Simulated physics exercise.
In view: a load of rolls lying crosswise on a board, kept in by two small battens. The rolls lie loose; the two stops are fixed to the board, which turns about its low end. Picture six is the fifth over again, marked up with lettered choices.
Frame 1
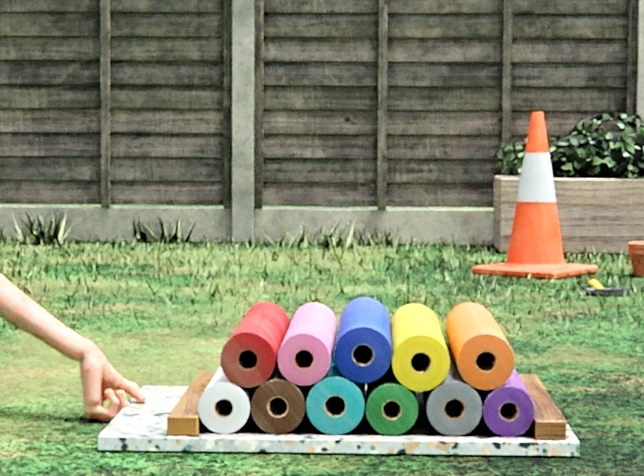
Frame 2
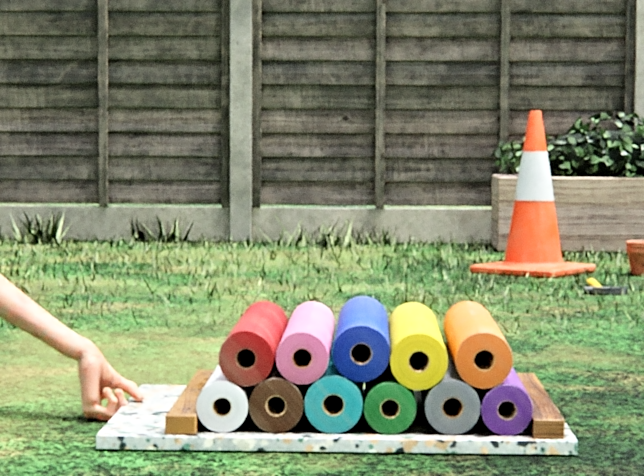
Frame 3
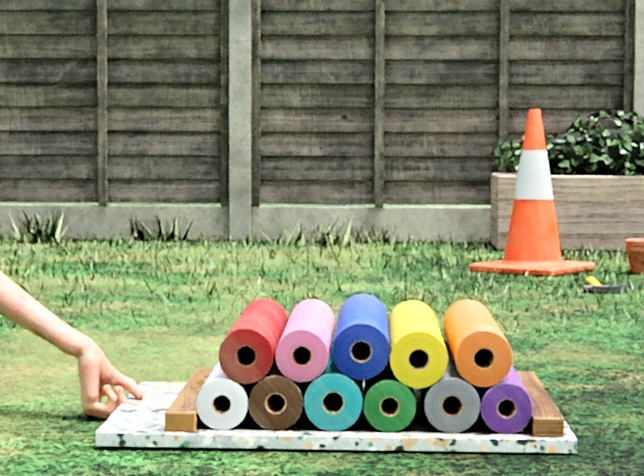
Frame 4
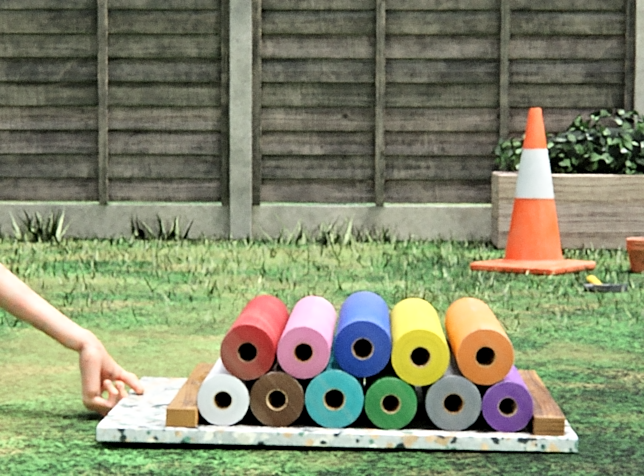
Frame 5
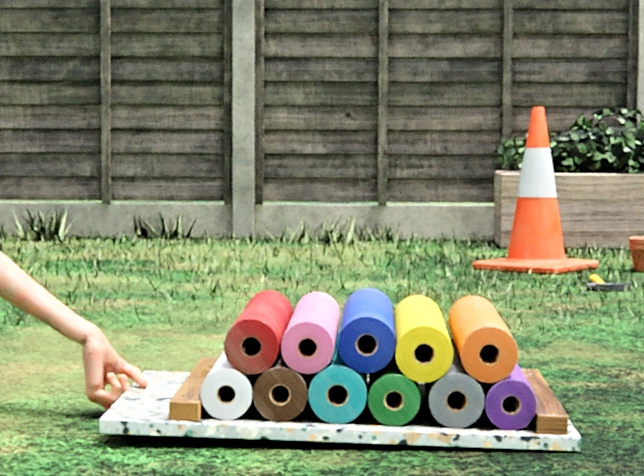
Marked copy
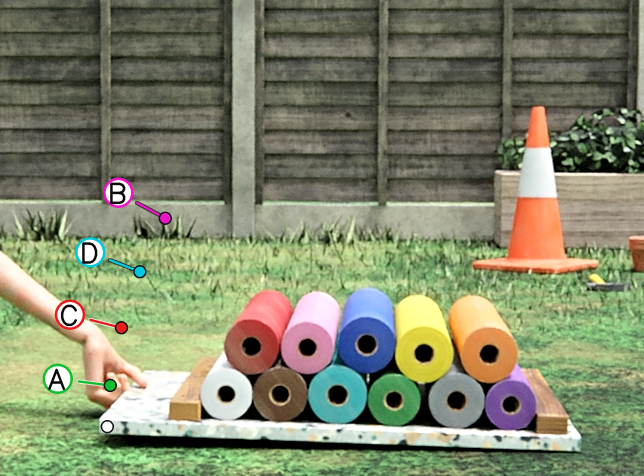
A hand slowly lifts the left end of a board carrying stacked colourful rolls slightly.
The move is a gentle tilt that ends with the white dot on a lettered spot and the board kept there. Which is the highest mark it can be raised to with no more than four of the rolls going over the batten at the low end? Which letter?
It can be raised to B.
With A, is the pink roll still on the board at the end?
Yes, with A.
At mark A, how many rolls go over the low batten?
With A, none.
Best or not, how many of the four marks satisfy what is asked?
Four of them.
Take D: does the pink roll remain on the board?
Yes, with D.
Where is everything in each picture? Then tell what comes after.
The first picture shows white roll (224, 408); brown roll (278, 407); turquoise roll (335, 406).
The second picture shows turquoise roll (334, 404); green roll (390, 409).
The third picture shows board (339, 406); white roll (222, 404); brown roll (276, 403); blue roll (361, 351).
The fourth picture shows board (340, 402); white roll (223, 400); brown roll (277, 400).
The fifth picture shows board (342, 398); white roll (227, 394); brown roll (280, 394).
On the copy, A at (110, 386); B at (165, 218); C at (121, 328); D at (140, 272); the white dot at (107, 427).
On B. First, board at 17°.
Then, board at 28°.
Finally, board at 28°, three over the low batten (yellow, blue, orange).
By contrast, A none over the low batten; C none over the low batten; D none over the low batten.
